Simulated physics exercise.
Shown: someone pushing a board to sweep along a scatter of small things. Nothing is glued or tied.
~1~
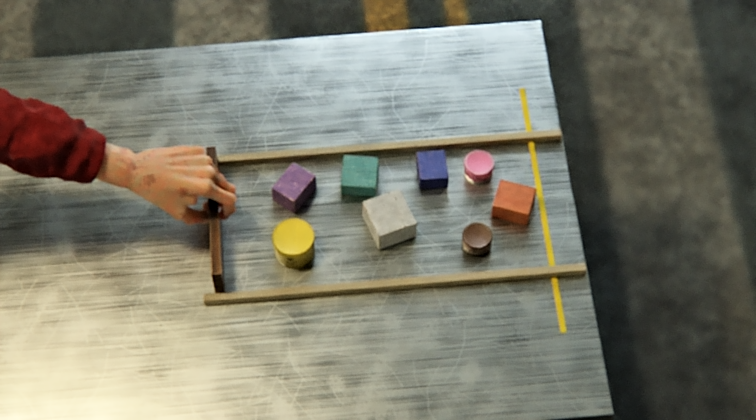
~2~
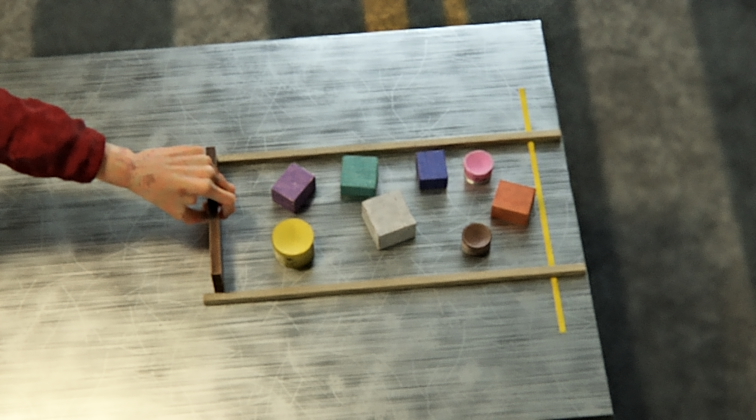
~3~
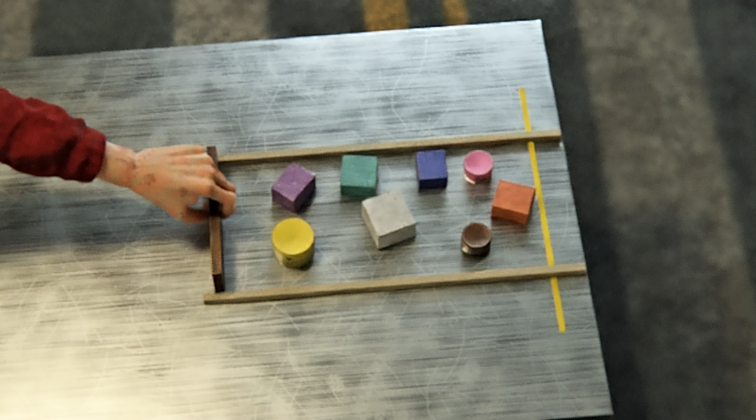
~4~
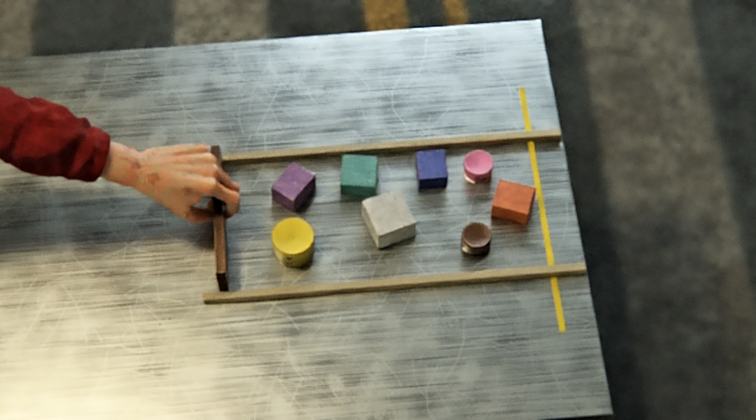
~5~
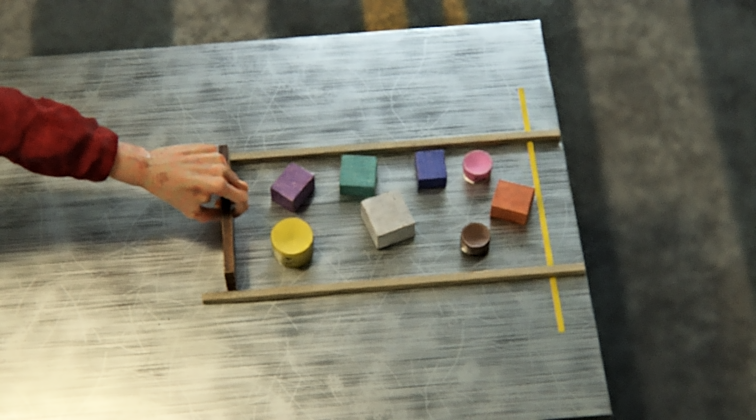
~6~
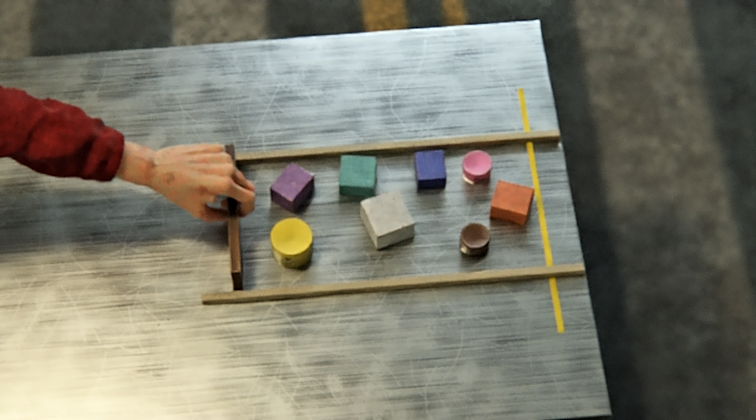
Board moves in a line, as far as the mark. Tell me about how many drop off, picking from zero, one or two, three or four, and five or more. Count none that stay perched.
The answer is five or more.
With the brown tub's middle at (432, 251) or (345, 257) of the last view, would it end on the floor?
Brown tub: Plunges; holds firm.
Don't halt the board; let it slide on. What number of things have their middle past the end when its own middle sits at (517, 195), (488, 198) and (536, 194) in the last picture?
Respectively 3, 1 and 5.
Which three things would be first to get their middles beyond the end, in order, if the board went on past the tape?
You'd get the pink pot first, then the blue block, and the orange block after that.
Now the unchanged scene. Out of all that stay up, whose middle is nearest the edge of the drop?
That's the white block.
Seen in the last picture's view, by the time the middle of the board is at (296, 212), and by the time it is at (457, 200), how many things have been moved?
I count 2 first and 8 after.
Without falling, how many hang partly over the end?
As for overhanging, the count is 2.
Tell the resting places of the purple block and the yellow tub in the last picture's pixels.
Purple block: (547, 157); yellow tub: (567, 234).
Early on, none off yet; orange block at rest near (512, 203); pink pot at rest near (477, 168); brown tub at rest near (475, 239).
A while later, none off yet; orange block at rest near (512, 203); pink pot travelled about its own width near (517, 163); brown tub at rest near (475, 239).
Further along, one off so far; orange block travelled about its own width near (565, 215); pink pot leaning well over near (593, 192); brown tub travelled well along near (555, 242).
Finally, the number that fall off is five or more; lost, turquoise block, blue block, brown tub, pink pot and orange block.
